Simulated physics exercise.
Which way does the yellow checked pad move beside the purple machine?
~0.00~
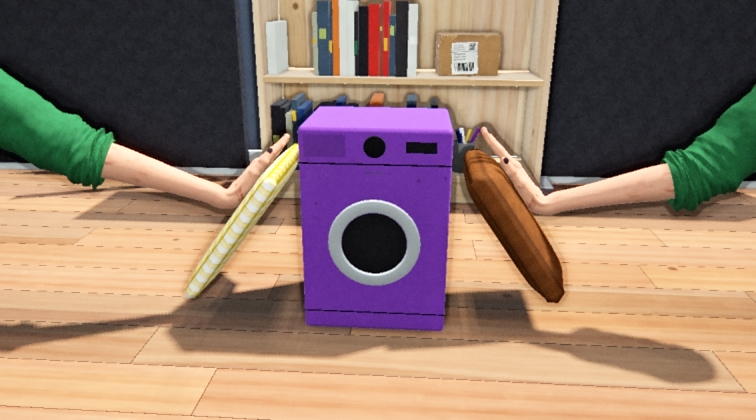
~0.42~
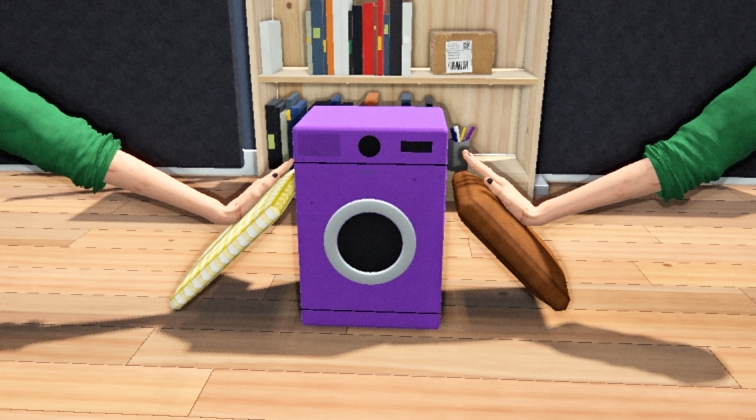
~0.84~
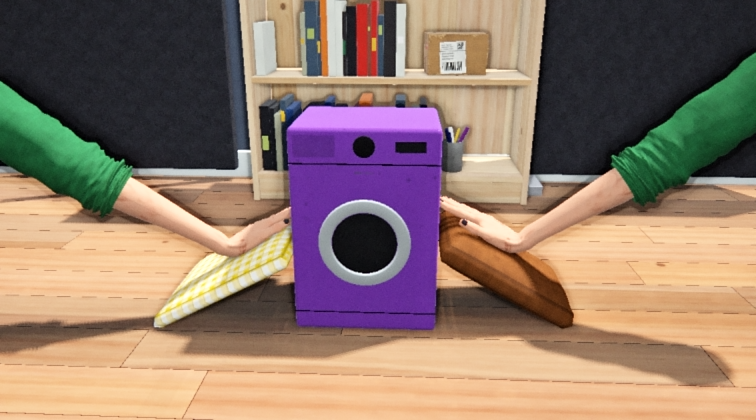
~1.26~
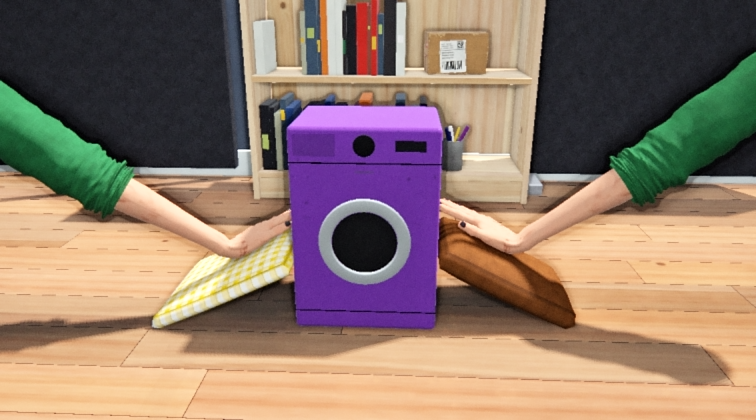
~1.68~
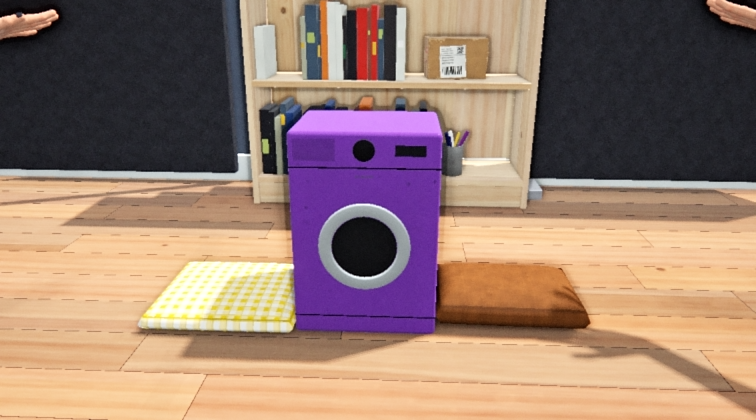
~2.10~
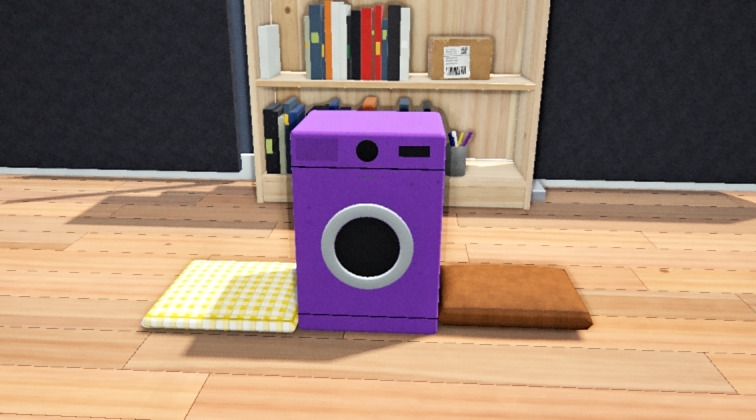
The yellow checked pad moves down until it lies flat on the floor.
